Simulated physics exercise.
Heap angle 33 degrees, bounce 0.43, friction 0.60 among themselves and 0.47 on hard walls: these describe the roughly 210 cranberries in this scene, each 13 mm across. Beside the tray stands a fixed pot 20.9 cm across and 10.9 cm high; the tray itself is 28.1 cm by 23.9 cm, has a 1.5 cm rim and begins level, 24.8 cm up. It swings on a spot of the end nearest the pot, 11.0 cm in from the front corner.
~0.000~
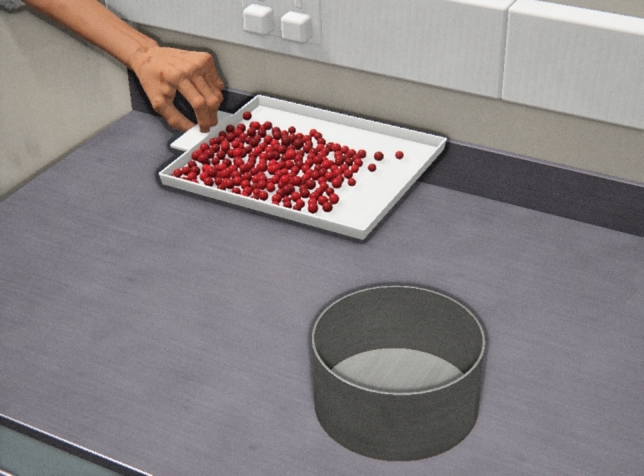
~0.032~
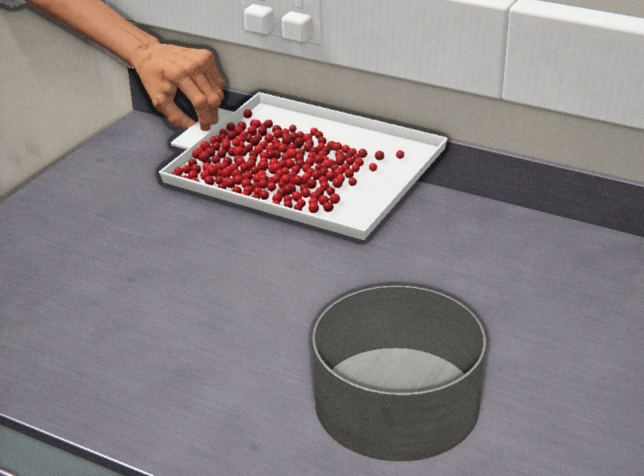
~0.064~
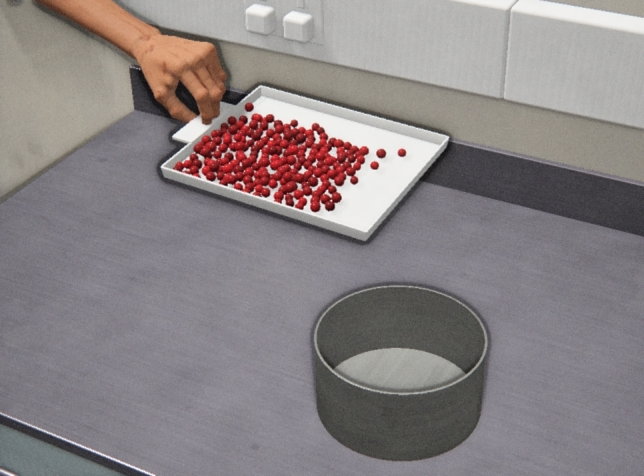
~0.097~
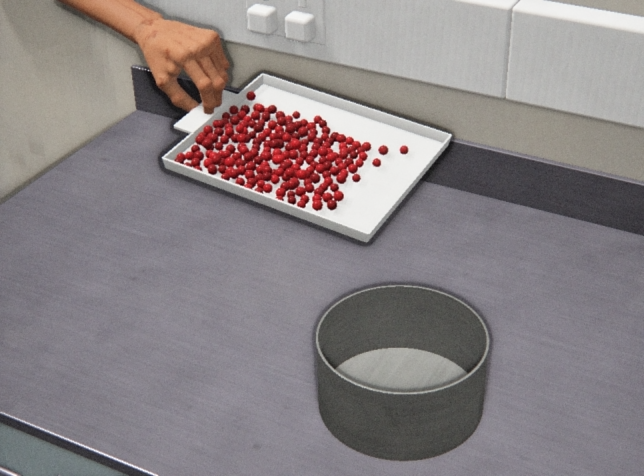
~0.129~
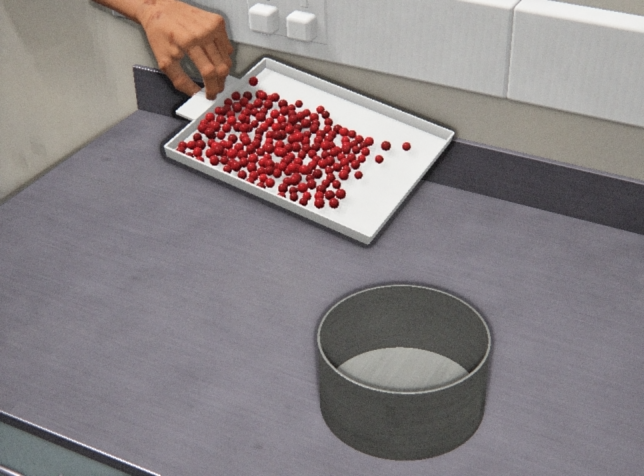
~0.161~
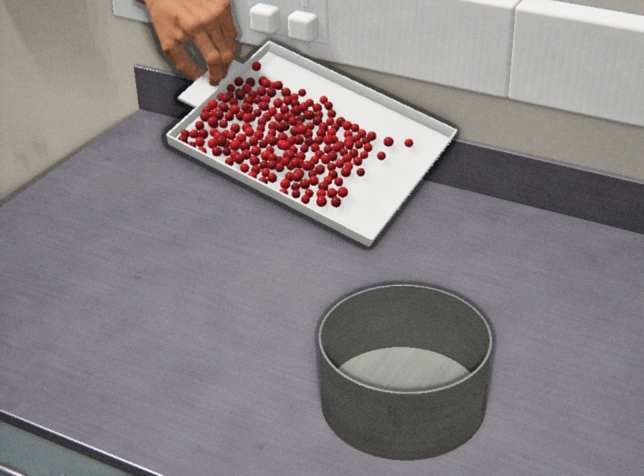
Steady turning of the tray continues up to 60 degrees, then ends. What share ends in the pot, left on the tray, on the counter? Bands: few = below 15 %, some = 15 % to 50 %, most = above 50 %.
Pot: Most, tray: Some, counter: Few.
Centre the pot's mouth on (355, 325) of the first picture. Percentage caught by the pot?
Estimate: ~ 40 %.
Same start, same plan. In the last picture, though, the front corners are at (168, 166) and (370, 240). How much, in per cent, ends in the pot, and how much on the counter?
The pot gets 10 and the counter 10.
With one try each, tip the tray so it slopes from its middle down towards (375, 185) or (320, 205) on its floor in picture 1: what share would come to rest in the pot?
The share comes to roughly 30 in a hundred, then roughly 30 in a hundred.
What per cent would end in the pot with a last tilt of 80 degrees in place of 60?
Roughly 80 percent.
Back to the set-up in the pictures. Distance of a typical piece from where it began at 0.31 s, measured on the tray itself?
1 cm.
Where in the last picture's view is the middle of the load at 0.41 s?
Near (329, 131).
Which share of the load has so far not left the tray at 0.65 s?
Estimate: Near 60 in a hundred.
After 0.31 s, tilt 40 degrees; the tray holds 100 %, the pot 0 %.
Then, at 0.41 s, tilt 55 degrees; the tray holds 100 %, the pot 0 %.
After 0.65 s, tilt 60 degrees; the tray holds 60 %, the pot 10 %.
At rest (1.7 s), pot 60 %, tray 40 %, counter 0 %.
